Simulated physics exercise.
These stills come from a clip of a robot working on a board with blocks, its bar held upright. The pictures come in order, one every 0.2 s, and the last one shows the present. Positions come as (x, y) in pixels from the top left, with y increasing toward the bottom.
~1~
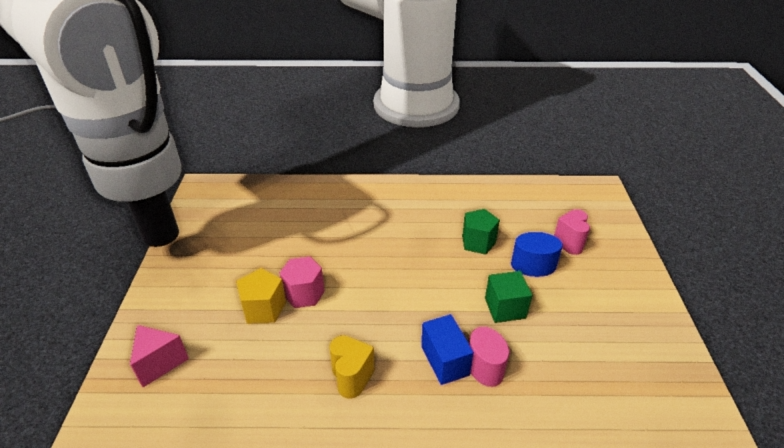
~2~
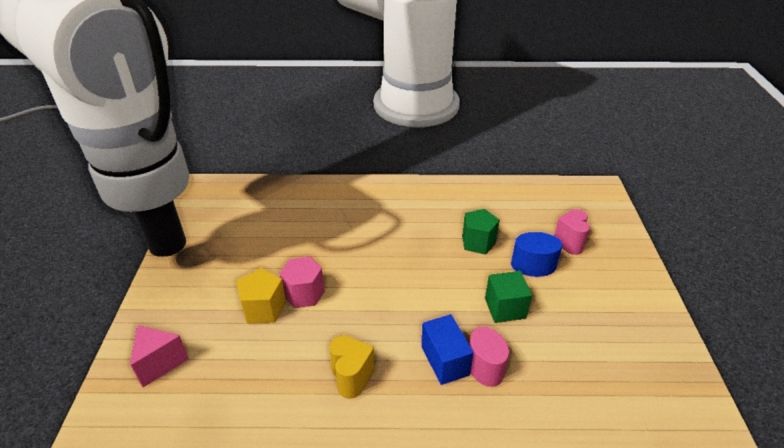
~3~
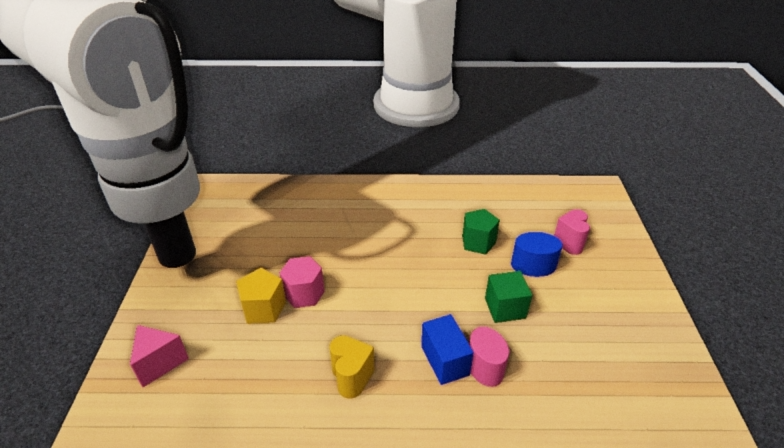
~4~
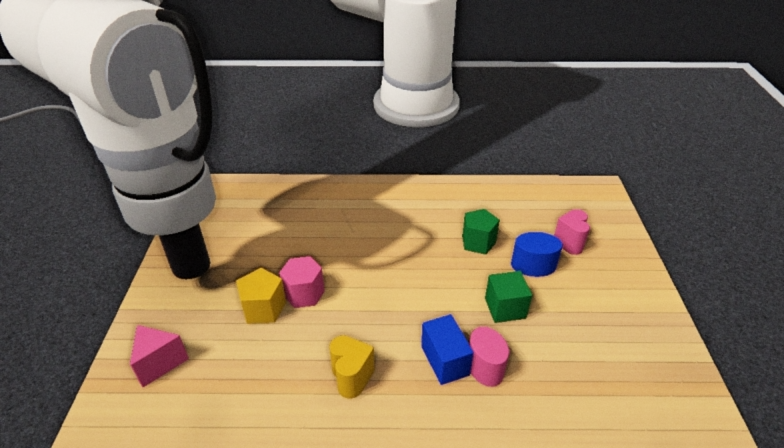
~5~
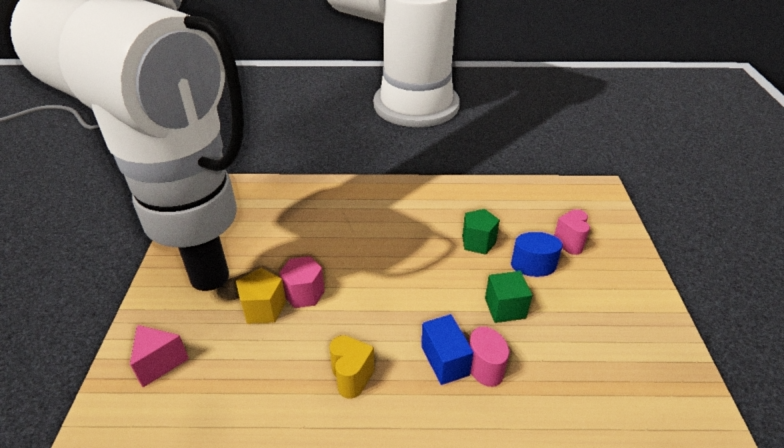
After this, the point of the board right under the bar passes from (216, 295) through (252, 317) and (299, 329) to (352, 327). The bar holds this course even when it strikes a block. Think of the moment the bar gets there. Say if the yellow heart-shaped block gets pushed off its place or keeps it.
By the last moment of the path, the yellow heart-shaped block has stayed put.
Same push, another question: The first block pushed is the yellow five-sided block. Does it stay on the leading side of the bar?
I predict the bar still has it in front.
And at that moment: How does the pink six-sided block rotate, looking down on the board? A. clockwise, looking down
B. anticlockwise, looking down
B
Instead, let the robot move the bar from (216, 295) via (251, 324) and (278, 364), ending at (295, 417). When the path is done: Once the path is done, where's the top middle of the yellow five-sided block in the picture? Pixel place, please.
Most likely (304, 309).
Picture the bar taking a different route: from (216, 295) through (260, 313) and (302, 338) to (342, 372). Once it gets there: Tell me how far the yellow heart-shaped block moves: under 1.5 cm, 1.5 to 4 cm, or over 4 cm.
Between 1.5 and 4 cm.
The first path, step by step. One third of the way, bar (248, 300); yellow five-sided block (290, 299); pink six-sided block (305, 270), turned 15° anticlockwise.
Two thirds of the way, bar (298, 311); yellow five-sided block (342, 308); pink six-sided block (307, 270), turned 20° anticlockwise.
At the end, bar (351, 309); yellow five-sided block (395, 311); pink six-sided block (307, 270), turned 20° anticlockwise; yellow heart-shaped block not moved.
